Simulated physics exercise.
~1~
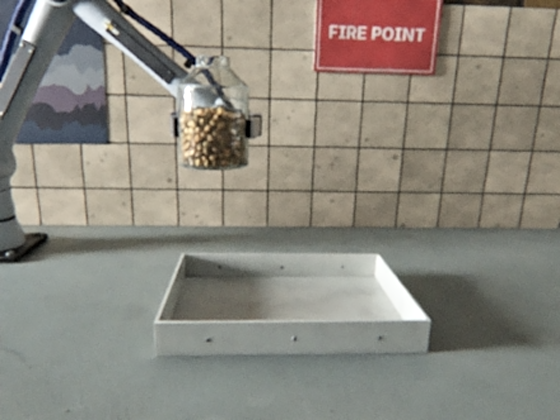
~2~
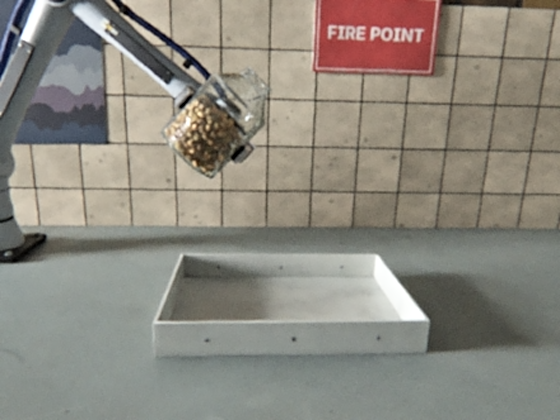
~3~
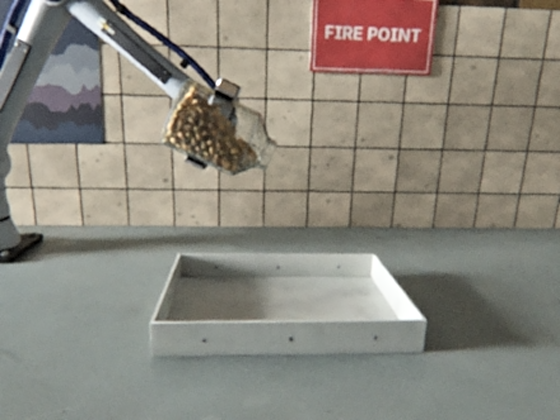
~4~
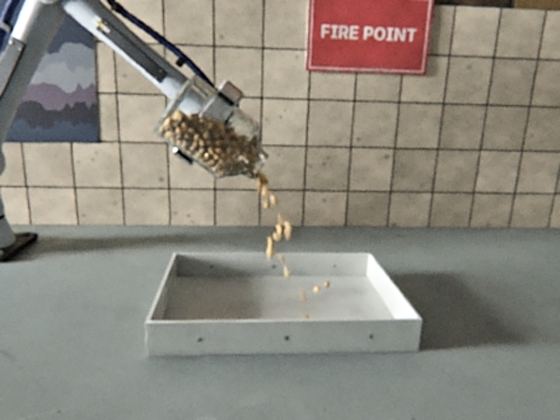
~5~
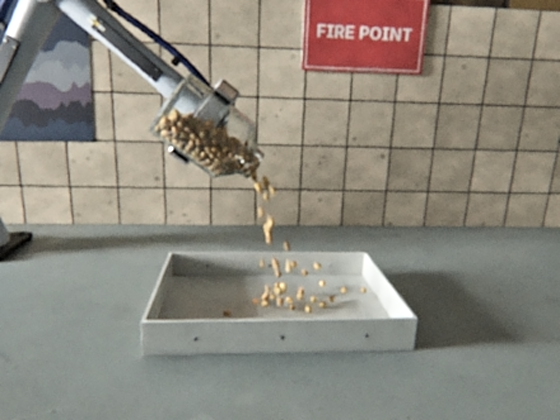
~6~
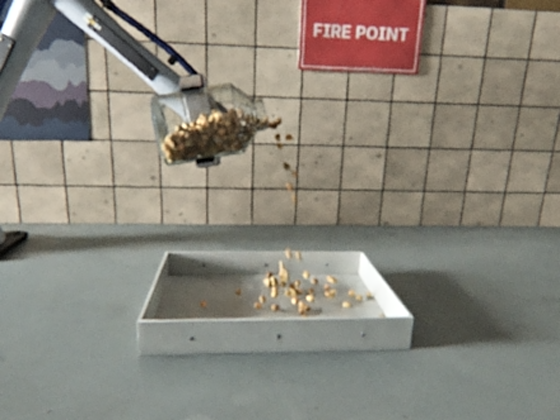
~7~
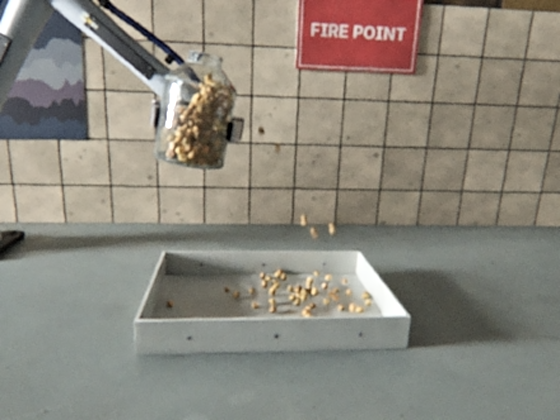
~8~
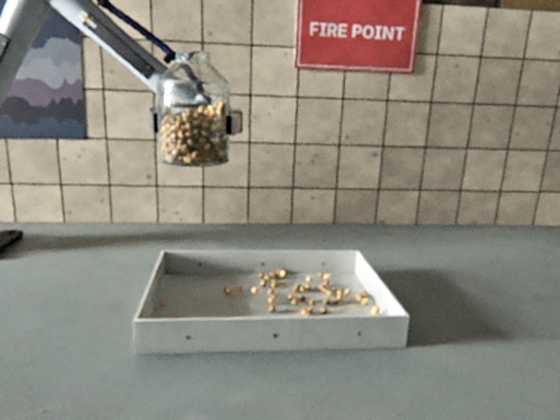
On a grey surface before a tiled wall with a red fire point sign, a robot arm tips a clear jar of dried chickpeas to the right, spilling some into a white tray, then turns it upright, leaving most still in the jar and a scattering in the tray.
